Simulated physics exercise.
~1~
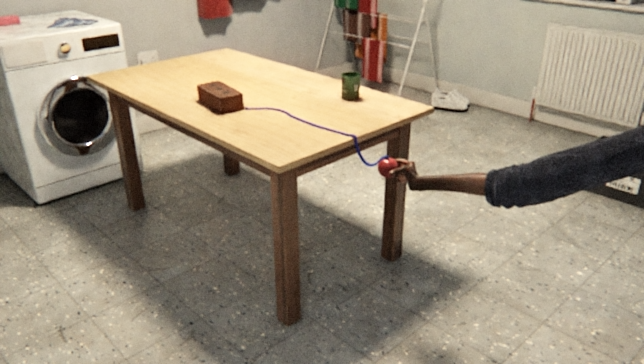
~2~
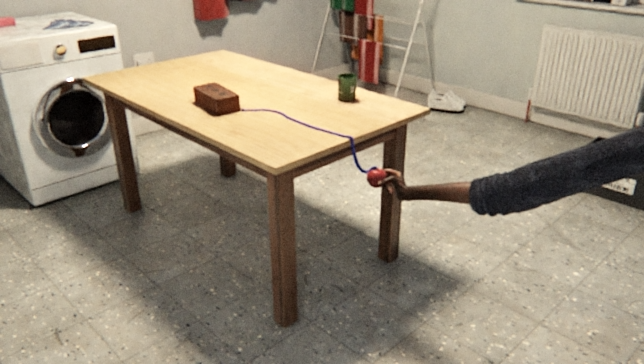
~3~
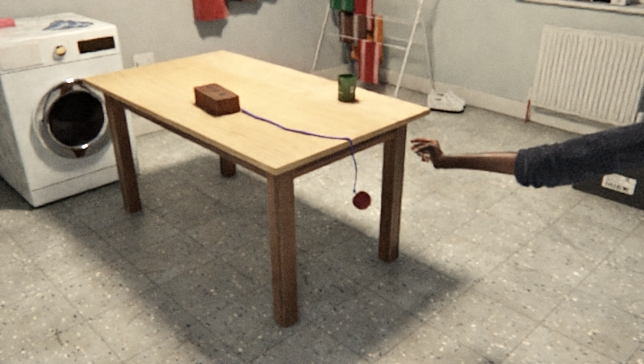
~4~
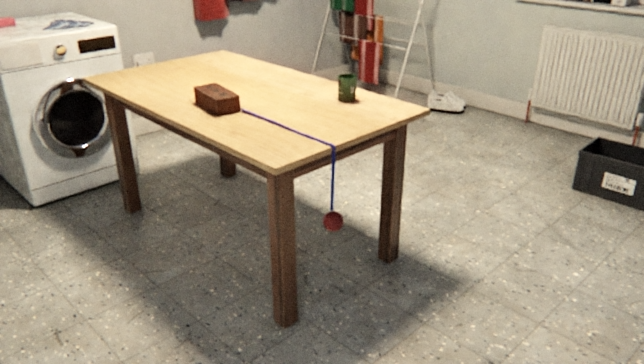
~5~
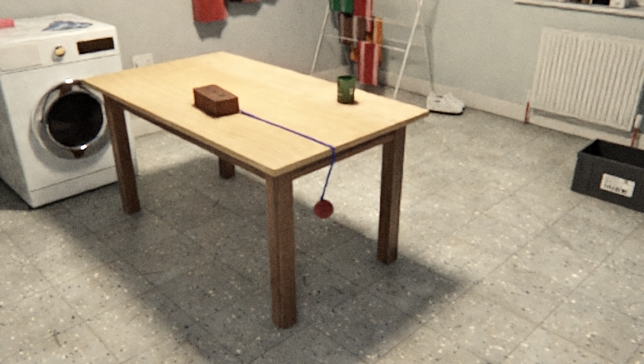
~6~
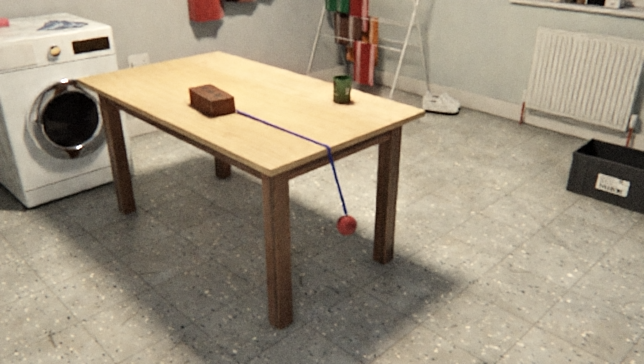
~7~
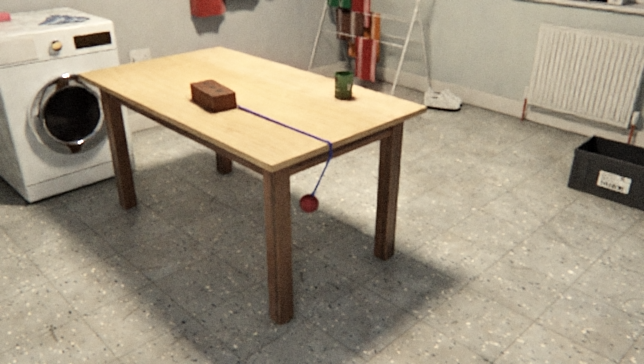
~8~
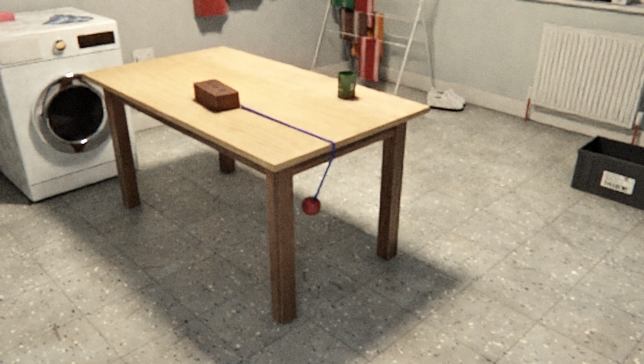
Hand releasing a red apple on a blue ribbon tied to a brick, the apple swinging below the table edge, cup unmoved.
